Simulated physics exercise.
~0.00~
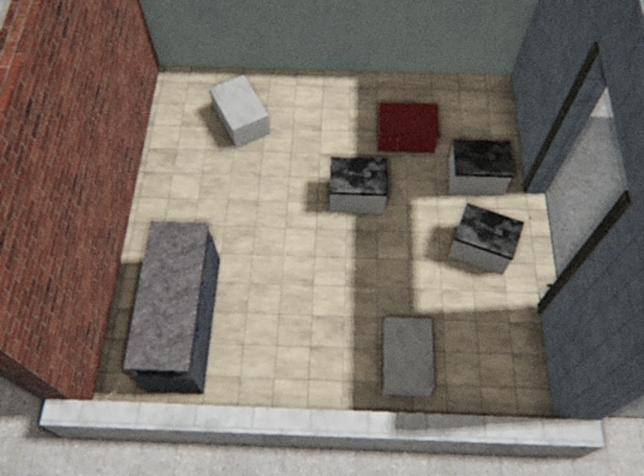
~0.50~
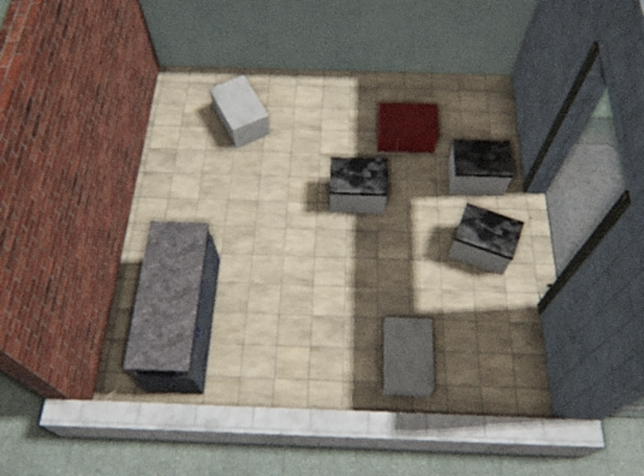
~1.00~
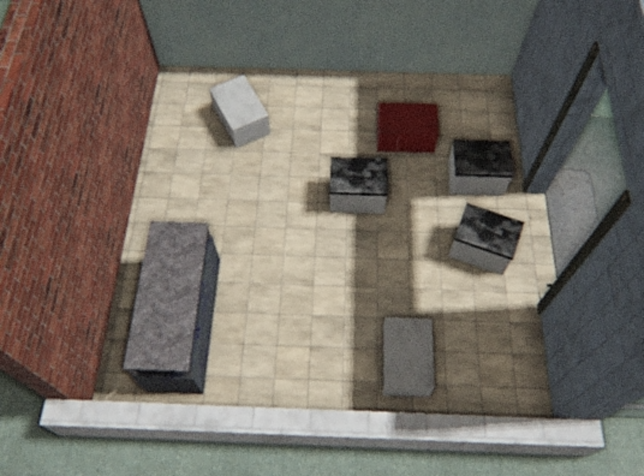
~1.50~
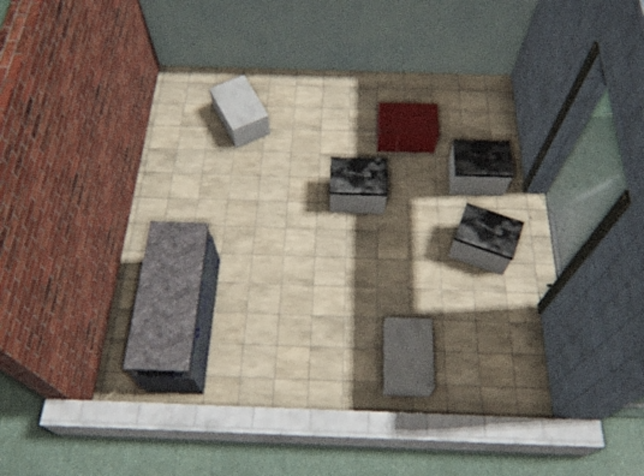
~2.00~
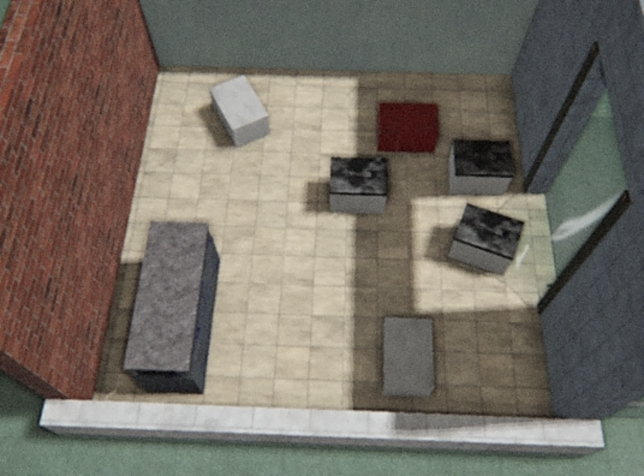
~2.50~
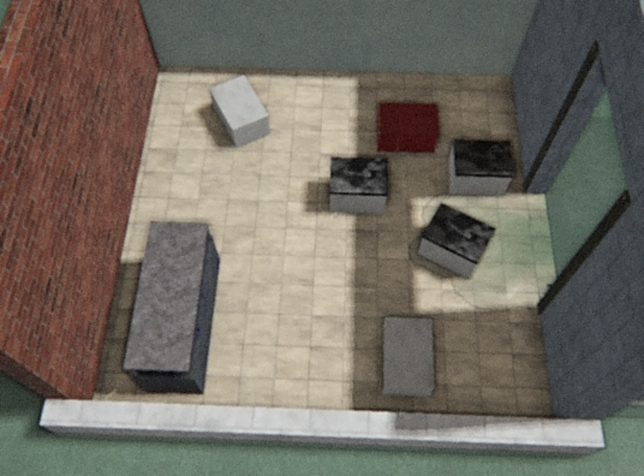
Water gathers outside the room, then enters through the doorway and shifts a dark-topped box.
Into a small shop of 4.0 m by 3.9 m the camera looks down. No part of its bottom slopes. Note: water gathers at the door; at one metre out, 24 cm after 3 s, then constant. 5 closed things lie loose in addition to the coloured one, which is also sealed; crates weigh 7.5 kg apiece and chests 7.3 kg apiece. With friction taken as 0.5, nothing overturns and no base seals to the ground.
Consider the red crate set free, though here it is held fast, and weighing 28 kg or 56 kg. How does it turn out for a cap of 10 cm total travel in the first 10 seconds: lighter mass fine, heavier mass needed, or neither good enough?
The heavier option is overkill.
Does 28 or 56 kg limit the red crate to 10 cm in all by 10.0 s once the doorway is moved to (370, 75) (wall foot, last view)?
Result: The heavier mass is required.
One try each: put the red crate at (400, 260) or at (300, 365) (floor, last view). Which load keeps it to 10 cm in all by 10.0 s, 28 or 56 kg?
Note, in order: Heavier only OK; heavier only OK.
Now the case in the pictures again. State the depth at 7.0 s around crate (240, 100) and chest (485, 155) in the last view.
Depths: Near 12 cm, then near 2 cm.
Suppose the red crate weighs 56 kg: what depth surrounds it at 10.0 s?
Close to 9 cm deep.
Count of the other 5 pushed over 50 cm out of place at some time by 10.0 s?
All told, that gives 4.
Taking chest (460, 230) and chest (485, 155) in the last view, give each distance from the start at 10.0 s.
In that order: 250 cm, 30 cm.
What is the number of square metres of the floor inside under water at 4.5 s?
Somewhere about 10.0 m2, give or take.
After 3.5 s the red crate would be 0 cm from its start with 28 kg and 0 cm from its start with 56 kg; 1 cm of water round it then.
After 4.5 s the red crate would be 0 cm from its start with 28 kg and 0 cm from its start with 56 kg; 4 cm of water round it then.
After 7.0 s the red crate would be 0 cm from its start with 28 kg and 0 cm from its start with 56 kg; 4 cm of water round it then.
After 10.0 s the red crate would be 1 cm from its start with 28 kg and 0 cm from its start with 56 kg; 9 cm of water round it then.
